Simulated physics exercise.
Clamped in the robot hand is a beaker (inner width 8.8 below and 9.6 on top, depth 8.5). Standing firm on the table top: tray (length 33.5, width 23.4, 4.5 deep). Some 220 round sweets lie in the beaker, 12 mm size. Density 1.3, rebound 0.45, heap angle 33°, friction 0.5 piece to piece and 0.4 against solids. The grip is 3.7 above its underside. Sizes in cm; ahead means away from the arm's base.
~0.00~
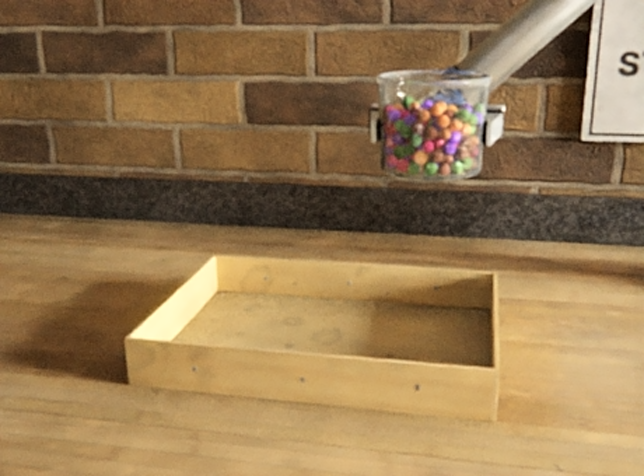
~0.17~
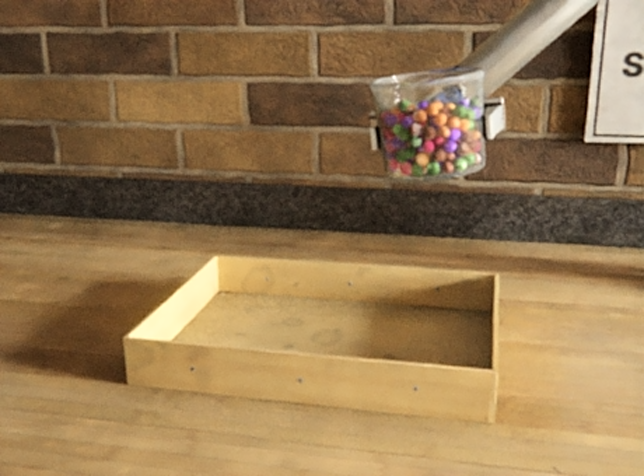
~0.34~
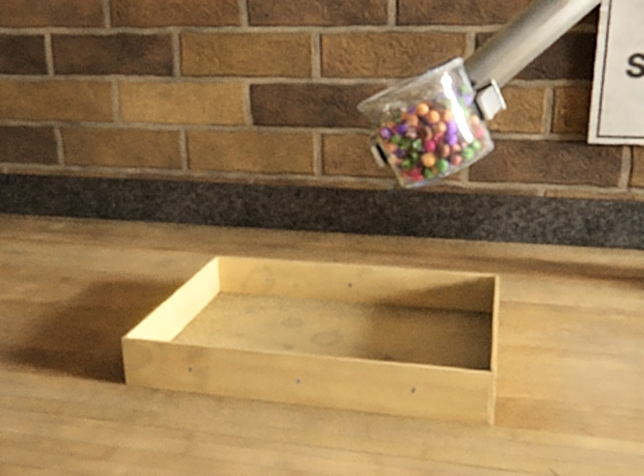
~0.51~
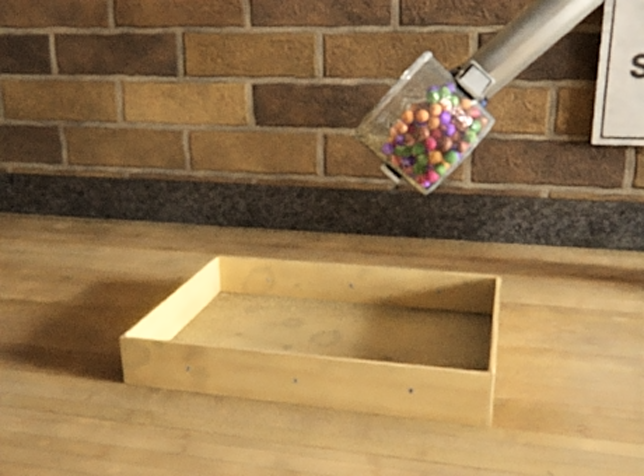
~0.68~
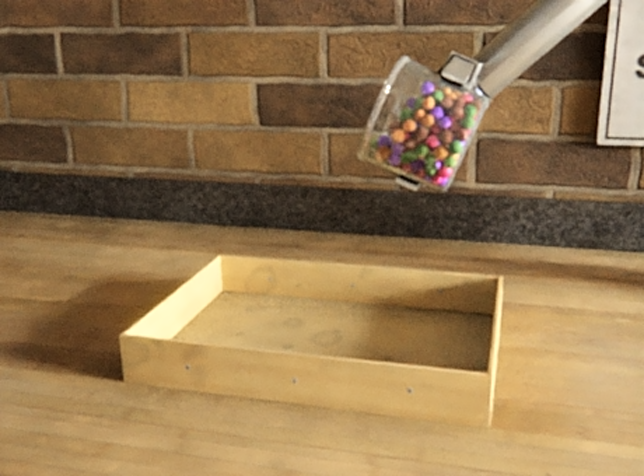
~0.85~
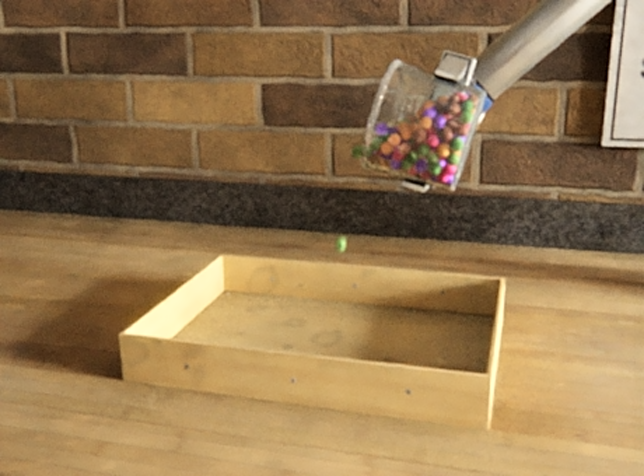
A wooden tabletop against a brown brick wall with a dark stone strip along its base is seen from slightly above. A gray metal arm reaches in from the upper right, gripping a clear beaker of multicoloured round sweets above an empty, shallow wooden box. The arm tilts the beaker steadily to the left, the sweets shift inside, and one green sweet drops through the air.
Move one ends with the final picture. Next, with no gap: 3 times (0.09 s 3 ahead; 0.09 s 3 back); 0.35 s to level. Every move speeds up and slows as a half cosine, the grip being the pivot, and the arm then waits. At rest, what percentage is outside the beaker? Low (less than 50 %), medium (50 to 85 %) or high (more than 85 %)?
Outside the beaker the share is medium, 50 to 85 %.
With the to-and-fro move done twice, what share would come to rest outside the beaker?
It would be near 55 per cent.
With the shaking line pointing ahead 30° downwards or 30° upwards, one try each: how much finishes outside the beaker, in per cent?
About 40 and 75 per cent.
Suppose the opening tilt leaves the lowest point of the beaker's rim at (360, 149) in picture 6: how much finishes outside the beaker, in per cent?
About 40 per cent.
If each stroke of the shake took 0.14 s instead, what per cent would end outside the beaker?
Then about 45 per cent.
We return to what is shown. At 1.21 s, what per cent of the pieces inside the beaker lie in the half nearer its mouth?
Roughly 70 per cent.
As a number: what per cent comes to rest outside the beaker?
About 70 per cent.
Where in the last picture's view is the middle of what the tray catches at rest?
Around (267, 331).
After 1.21 s, tilted 75° forward, highest piece 23 above the table; 123 in the beaker, 69 in the tray, 32 in flight or on a rim.
After 1.56 s, tilted 39° forward, highest piece 25 above the table; 148 in the tray, 72 in the beaker, 4 in flight or on a rim.
After 1.94 s, level, highest piece 24 above the table; 152 in the tray, 72 in the beaker.
After 2.99 s, level, highest piece 24 above the table; 152 in the tray, 72 in the beaker.
At rest, 152 in the tray, 72 in the beaker. That is 68 % outside the beaker.
